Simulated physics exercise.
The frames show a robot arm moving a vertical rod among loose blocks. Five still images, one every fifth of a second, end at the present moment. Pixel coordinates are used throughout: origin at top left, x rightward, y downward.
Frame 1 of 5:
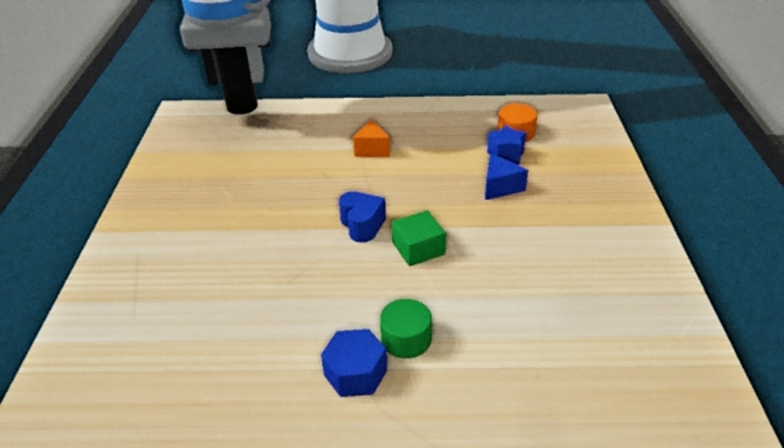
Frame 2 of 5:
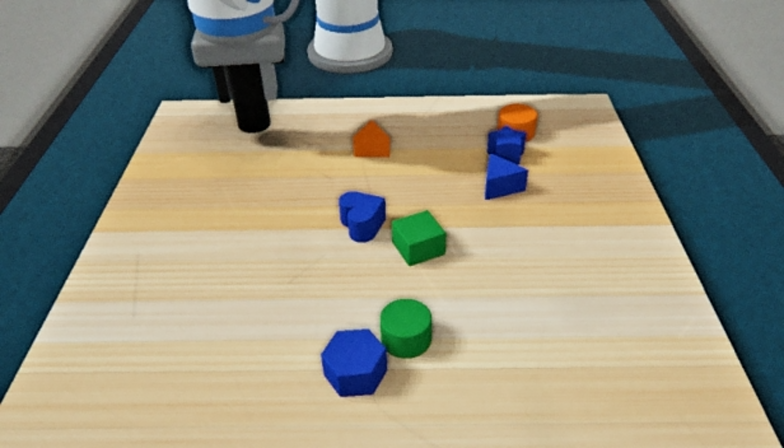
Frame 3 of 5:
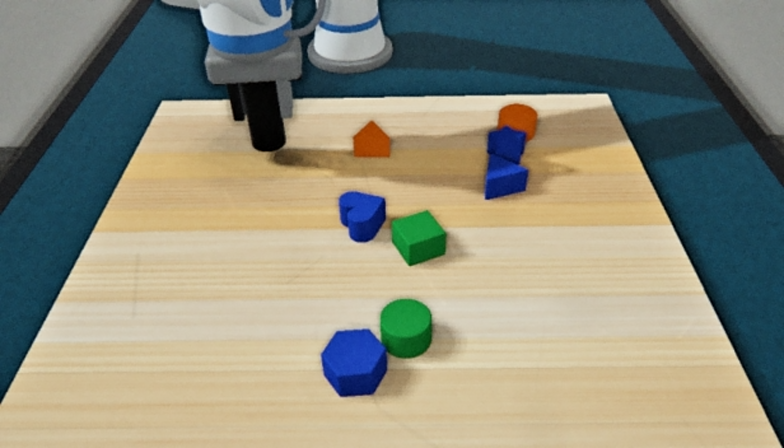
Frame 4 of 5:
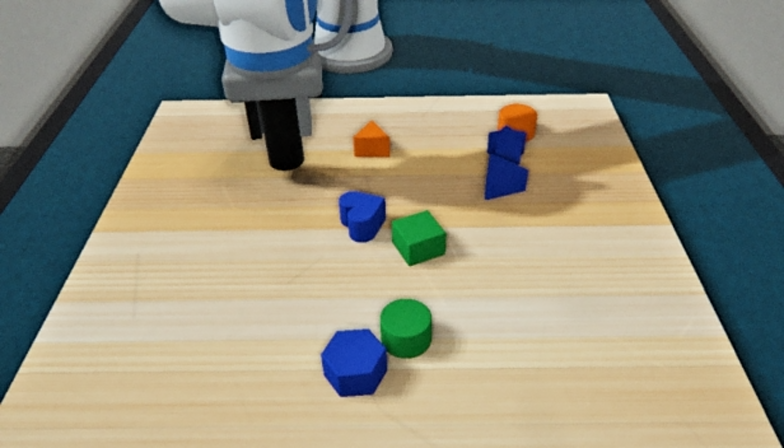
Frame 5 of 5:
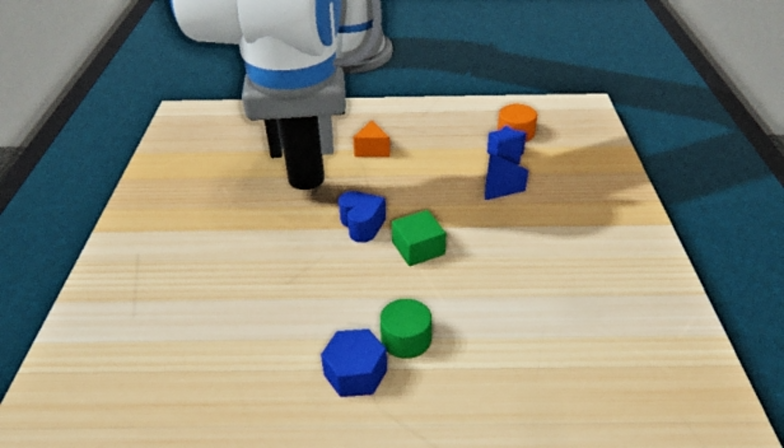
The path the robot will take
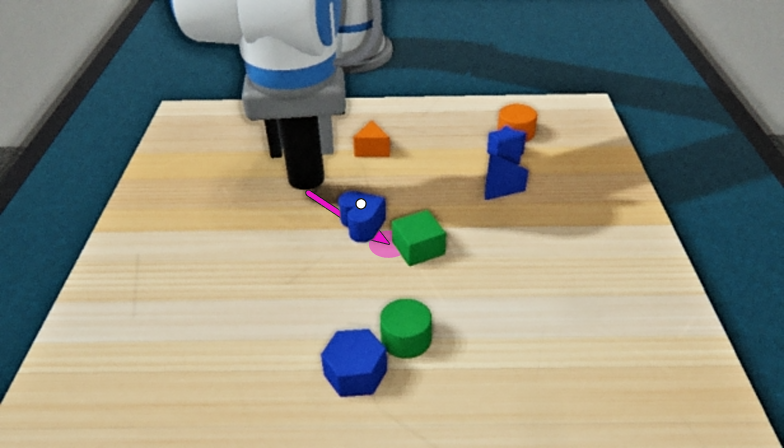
A robot arm moving a black vertical rod diagonally down and right across a wooden board, toward unmoving coloured blocks.
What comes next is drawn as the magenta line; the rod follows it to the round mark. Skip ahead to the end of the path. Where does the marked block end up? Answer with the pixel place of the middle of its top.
The centre of its top face lies at (425, 244).
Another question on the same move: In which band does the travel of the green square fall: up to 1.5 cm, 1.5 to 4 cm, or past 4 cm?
Once the path ends, it will sit over 4 cm from where it is now.
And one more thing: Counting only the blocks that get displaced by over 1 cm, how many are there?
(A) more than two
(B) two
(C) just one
Answer: B.
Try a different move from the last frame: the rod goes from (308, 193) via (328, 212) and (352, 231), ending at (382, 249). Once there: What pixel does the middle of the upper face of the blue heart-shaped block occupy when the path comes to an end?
I'd expect the centre of its top face to be at (424, 242).
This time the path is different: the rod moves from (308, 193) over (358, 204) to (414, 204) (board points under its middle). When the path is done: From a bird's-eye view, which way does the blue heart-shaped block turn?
From above, the blue heart-shaped block will be seen to turn clockwise.
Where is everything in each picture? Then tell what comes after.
The first picture shows rod tip at (242, 107); block tops, blue heart-shaped block at (361, 204); green square at (419, 226).
The second picture shows rod at (255, 125); blocks unchanged.
The third picture shows rod at (269, 143); blocks unchanged.
The fourth picture shows rod at (287, 161); blocks unchanged.
The fifth picture shows rod at (307, 180); blue heart-shaped block at (361, 204); green square at (419, 226).
Path on the board, from (308, 193) to (389, 244); the dot is on the blue heart-shaped block.
The first path, step by step. One third of the way, rod at (332, 196); blue heart-shaped block at (365, 206).
Two thirds of the way, rod at (359, 213); blue heart-shaped block at (391, 227); green square at (434, 233), turned 35° anticlockwise.
At the end, rod at (389, 230); blue heart-shaped block at (425, 244); green square at (470, 247), turned 40° anticlockwise.
